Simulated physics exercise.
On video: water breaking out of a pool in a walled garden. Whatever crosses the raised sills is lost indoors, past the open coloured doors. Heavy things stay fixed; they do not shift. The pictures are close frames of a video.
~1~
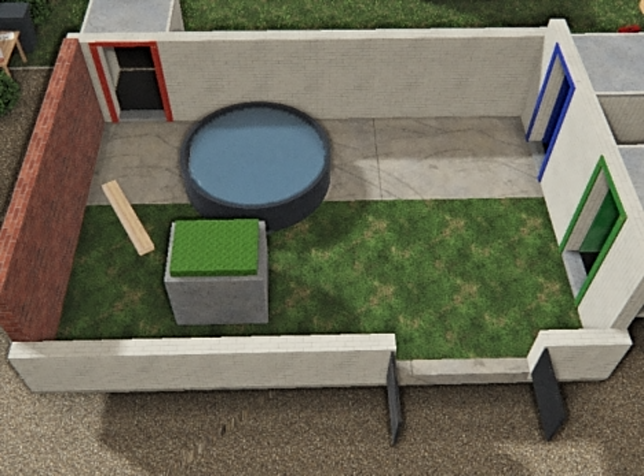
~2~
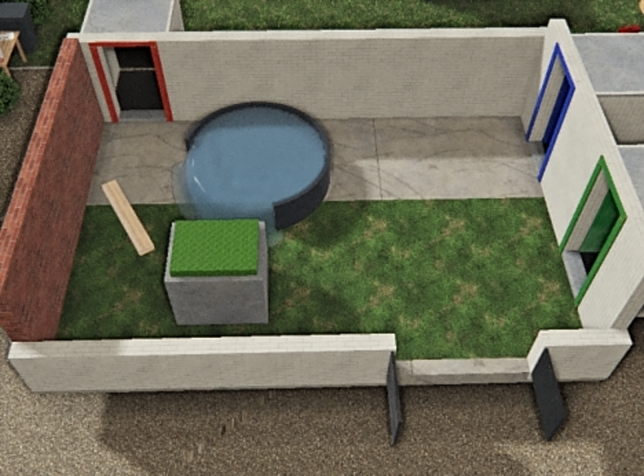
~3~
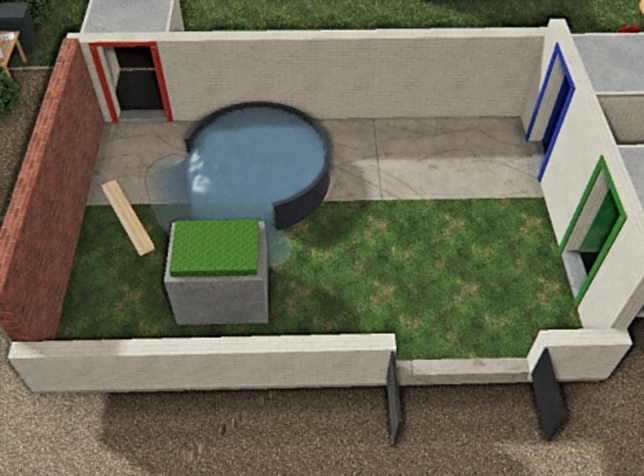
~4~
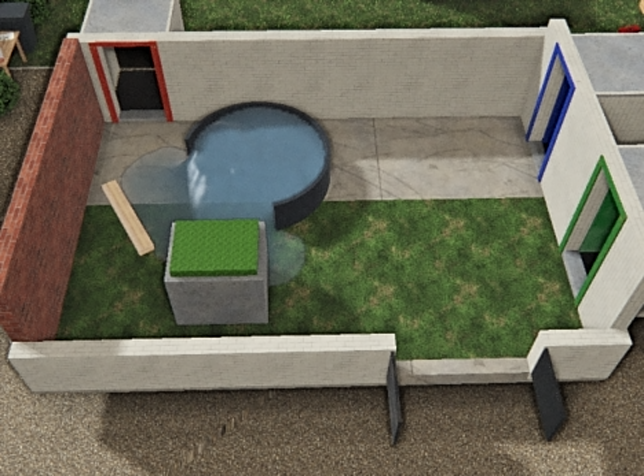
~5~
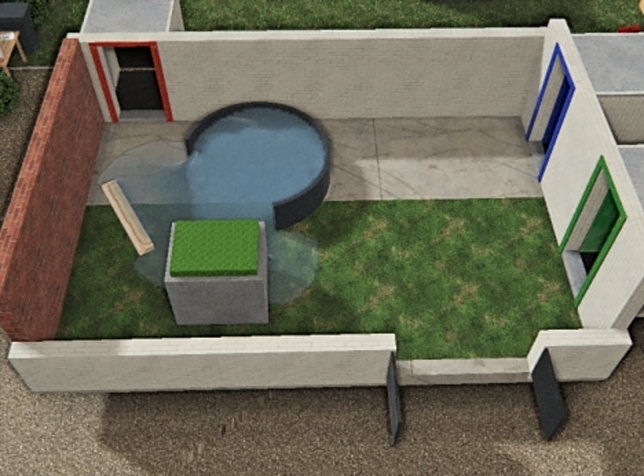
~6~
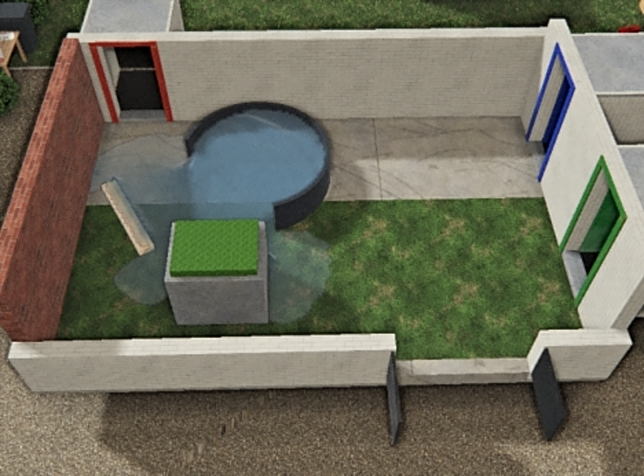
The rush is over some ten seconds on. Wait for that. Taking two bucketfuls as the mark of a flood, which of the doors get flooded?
The red door gets flooded, the green door stays below the mark, the blue door stays below the mark.
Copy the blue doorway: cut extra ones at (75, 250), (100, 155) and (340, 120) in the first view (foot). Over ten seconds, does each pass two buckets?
Above, above, below.
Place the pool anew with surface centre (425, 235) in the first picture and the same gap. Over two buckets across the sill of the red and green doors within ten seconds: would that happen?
As it turns out, the red door ends up short of the line and the green door ends up short of the line.
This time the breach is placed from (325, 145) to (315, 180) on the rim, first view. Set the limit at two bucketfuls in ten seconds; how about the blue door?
My take is that blue door crosses the line.
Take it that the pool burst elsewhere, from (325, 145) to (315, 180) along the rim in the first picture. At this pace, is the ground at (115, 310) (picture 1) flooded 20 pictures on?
Answer: Bone-dry.
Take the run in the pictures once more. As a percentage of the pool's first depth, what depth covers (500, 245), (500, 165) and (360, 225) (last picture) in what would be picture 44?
In order: About 0, 0 and 6 in a hundred.
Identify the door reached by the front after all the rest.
My answer is the blue door.
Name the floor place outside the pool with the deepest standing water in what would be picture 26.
At about (75, 367).
A moment on, water covers 30 % of the floor; the red door wet at the sill, nothing in, the green door not reached, the blue door not reached.
Next, water covers 40 % of the floor; the red door under two buckets in, the green door not reached, the blue door not reached.
Then, water covers 55 % of the floor; the red door over two buckets in, the green door not reached, the blue door not reached.
Later, water covers 70 % of the floor; the red door far over two buckets in, the green door not reached, the blue door not reached.
In the end, water covers 90 % of the floor; the red door far over two buckets in, the green door wet at the sill, nothing in, the blue door wet at the sill, nothing in.
